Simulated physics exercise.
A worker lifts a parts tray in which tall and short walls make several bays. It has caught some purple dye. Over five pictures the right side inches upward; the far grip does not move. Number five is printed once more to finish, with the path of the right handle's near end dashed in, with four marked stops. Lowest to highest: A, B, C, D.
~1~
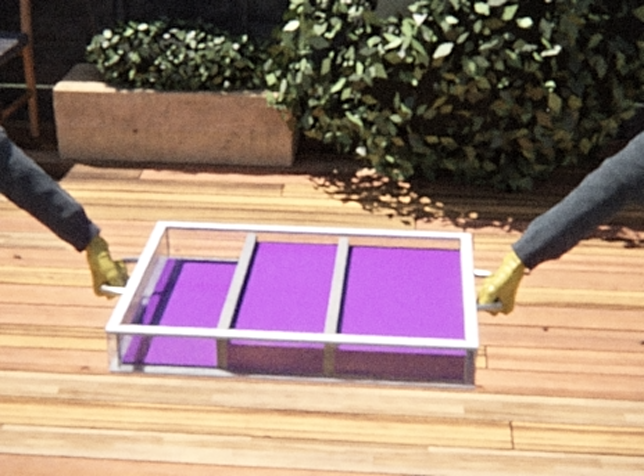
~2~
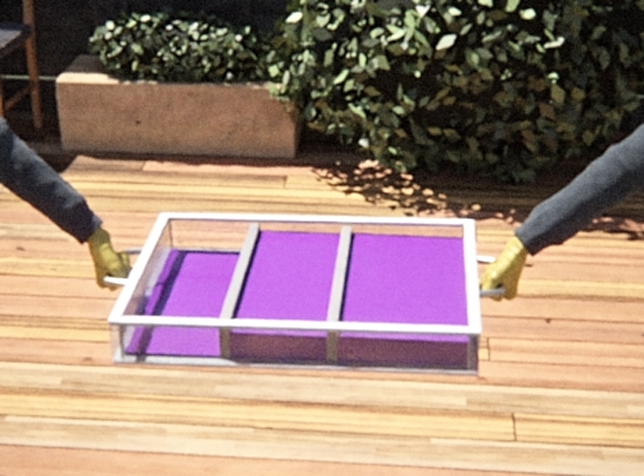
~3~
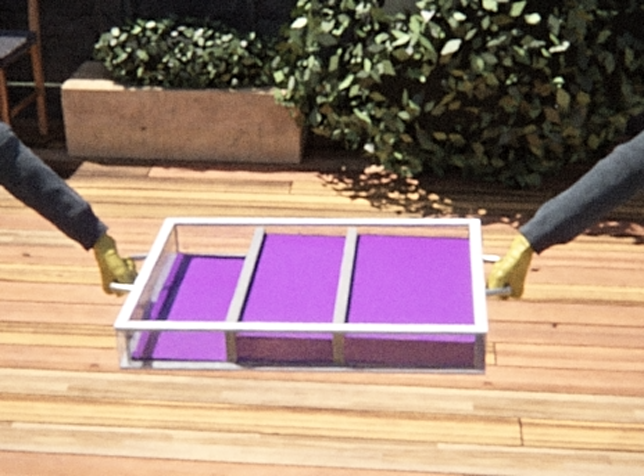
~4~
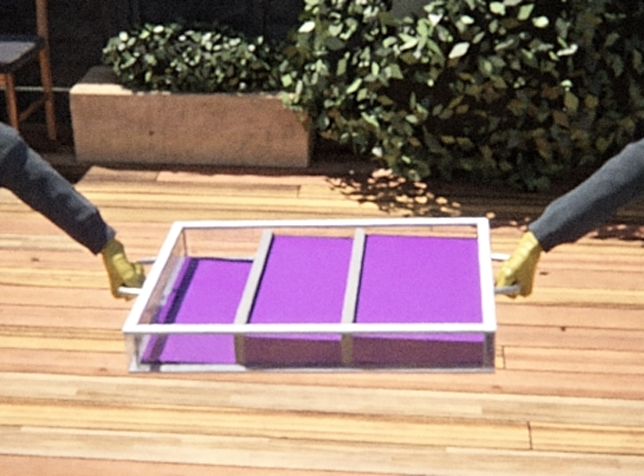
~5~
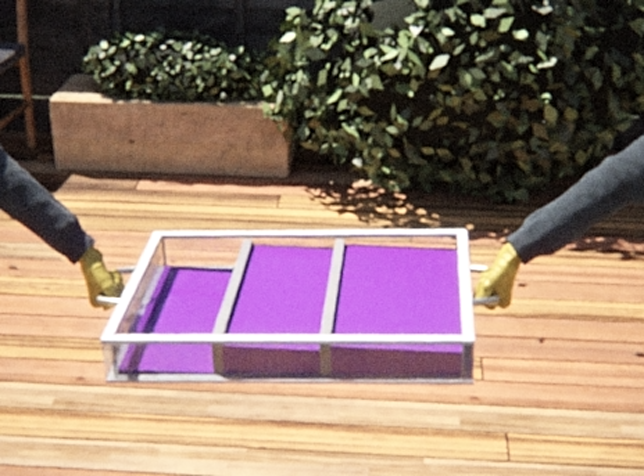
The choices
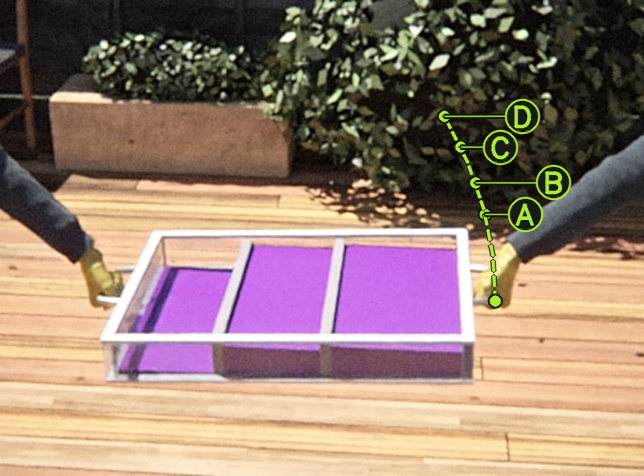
Purple dye sits in a clear divided tray as two gloved hands tilt it slightly left.
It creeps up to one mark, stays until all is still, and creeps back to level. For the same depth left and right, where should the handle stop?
Mark A.
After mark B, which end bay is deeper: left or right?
The left one.
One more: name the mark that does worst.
It is D.
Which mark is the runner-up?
The answer is B.
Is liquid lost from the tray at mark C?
Yes.
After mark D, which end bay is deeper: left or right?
The left end bay.
On the marked copy, A at (485, 214); B at (475, 182); C at (460, 147); D at (444, 116).
Choosing A, the two end bays stand about equally deep; nothing spills.
Choosing B, the left end bay stands much deeper than the other; about 7 % goes over the rim.
Choosing C, the left end bay stands much deeper than the other; about 28 % goes over the rim.
Choosing D, the left end bay stands much deeper than the other; about 41 % goes over the rim.
